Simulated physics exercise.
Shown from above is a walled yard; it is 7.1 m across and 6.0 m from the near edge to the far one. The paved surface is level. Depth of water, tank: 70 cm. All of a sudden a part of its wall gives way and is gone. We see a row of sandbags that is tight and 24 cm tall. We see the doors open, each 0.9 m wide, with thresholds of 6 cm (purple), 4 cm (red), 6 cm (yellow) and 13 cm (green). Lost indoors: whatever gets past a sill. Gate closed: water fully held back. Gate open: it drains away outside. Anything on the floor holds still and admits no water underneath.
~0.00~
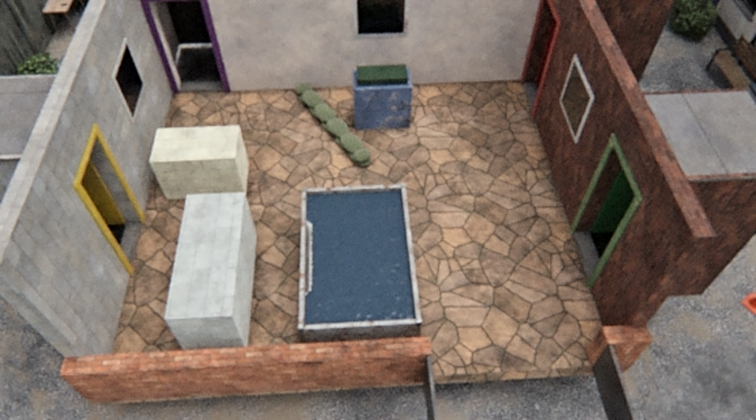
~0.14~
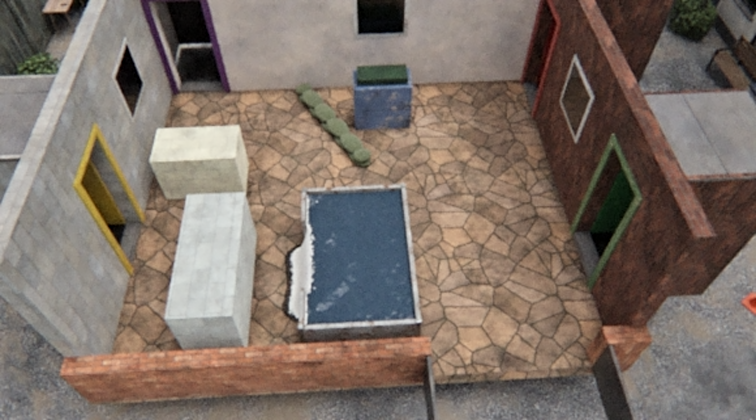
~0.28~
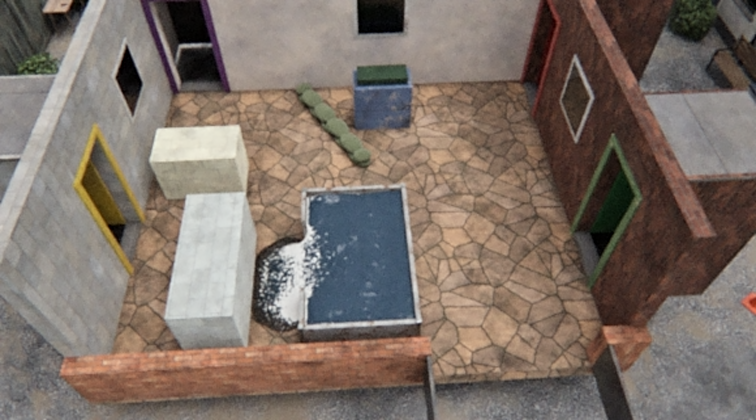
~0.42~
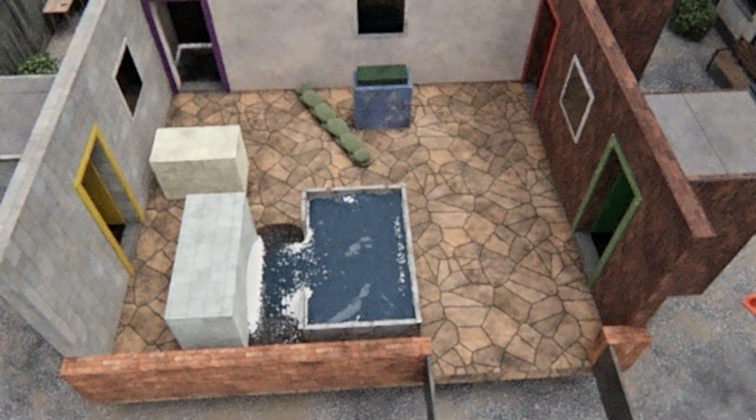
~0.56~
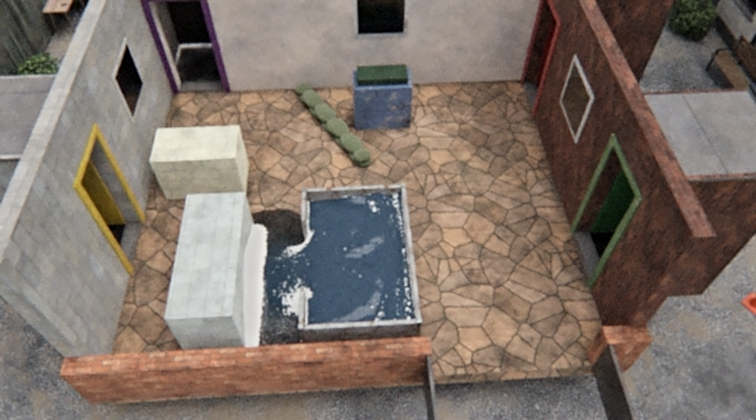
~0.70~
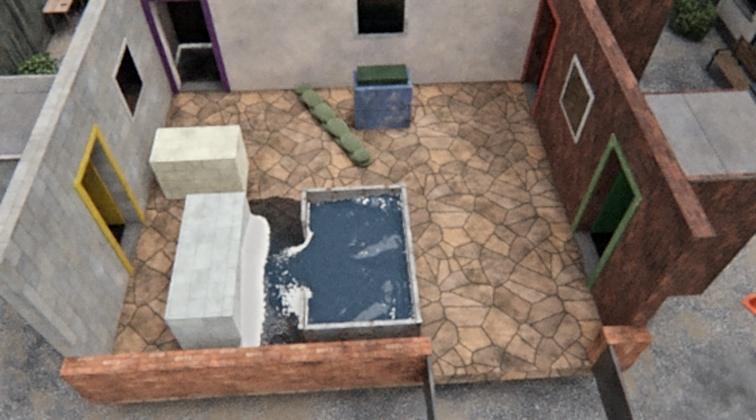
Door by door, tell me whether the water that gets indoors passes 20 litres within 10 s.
One by one: The purple door overruns the limit, the red door stops short of the limit, the yellow door overruns the limit, the green door stops short of the limit.
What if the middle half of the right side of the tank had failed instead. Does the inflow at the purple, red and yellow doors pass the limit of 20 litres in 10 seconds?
Then: Purple below, red above, yellow not over.
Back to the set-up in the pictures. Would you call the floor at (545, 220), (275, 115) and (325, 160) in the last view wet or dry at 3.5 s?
Untouched, submerged, submerged.
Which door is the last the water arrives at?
The red door.
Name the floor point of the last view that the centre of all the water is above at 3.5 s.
Roughly (304, 246).
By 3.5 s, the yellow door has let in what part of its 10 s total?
It comes to about 10 per cent.
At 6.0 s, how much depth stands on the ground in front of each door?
Depths: Purple door 11 cm, red door 0 cm, yellow door 10 cm, green door 4 cm.
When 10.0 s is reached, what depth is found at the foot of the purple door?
Around 11.0 cm deep.
After 1.4 s water covers 20 % of the floor and is deepest (52 cm) near (258, 280); purple door not reached, red door not reached, yellow door not reached, green door not reached.
After 2.2 s water covers 35 % of the floor and is deepest (39 cm) near (264, 369); purple door not reached, red door not reached, yellow door 4 cm at the sill, 0 L in, green door not reached.
After 3.5 s water covers 50 % of the floor and is deepest (28 cm) near (257, 291); purple door 8 cm at the sill, 0 L in, red door not reached, yellow door 10 cm at the sill, 5 L in, green door 5 cm at the sill, 0 L in.
After 6.0 s water covers 60 % of the floor and is deepest (18 cm) near (264, 369); purple door 11 cm at the sill, 28 L in, red door not reached, yellow door 10 cm at the sill, 16 L in, green door 4 cm at the sill, 0 L in.
After 10.0 s water covers 80 % of the floor and is deepest (16 cm) near (123, 308); purple door 11 cm at the sill, 91 L in, red door 3 cm at the sill, 0 L in, yellow door 9 cm at the sill, 60 L in, green door 2 cm at the sill, 0 L in.
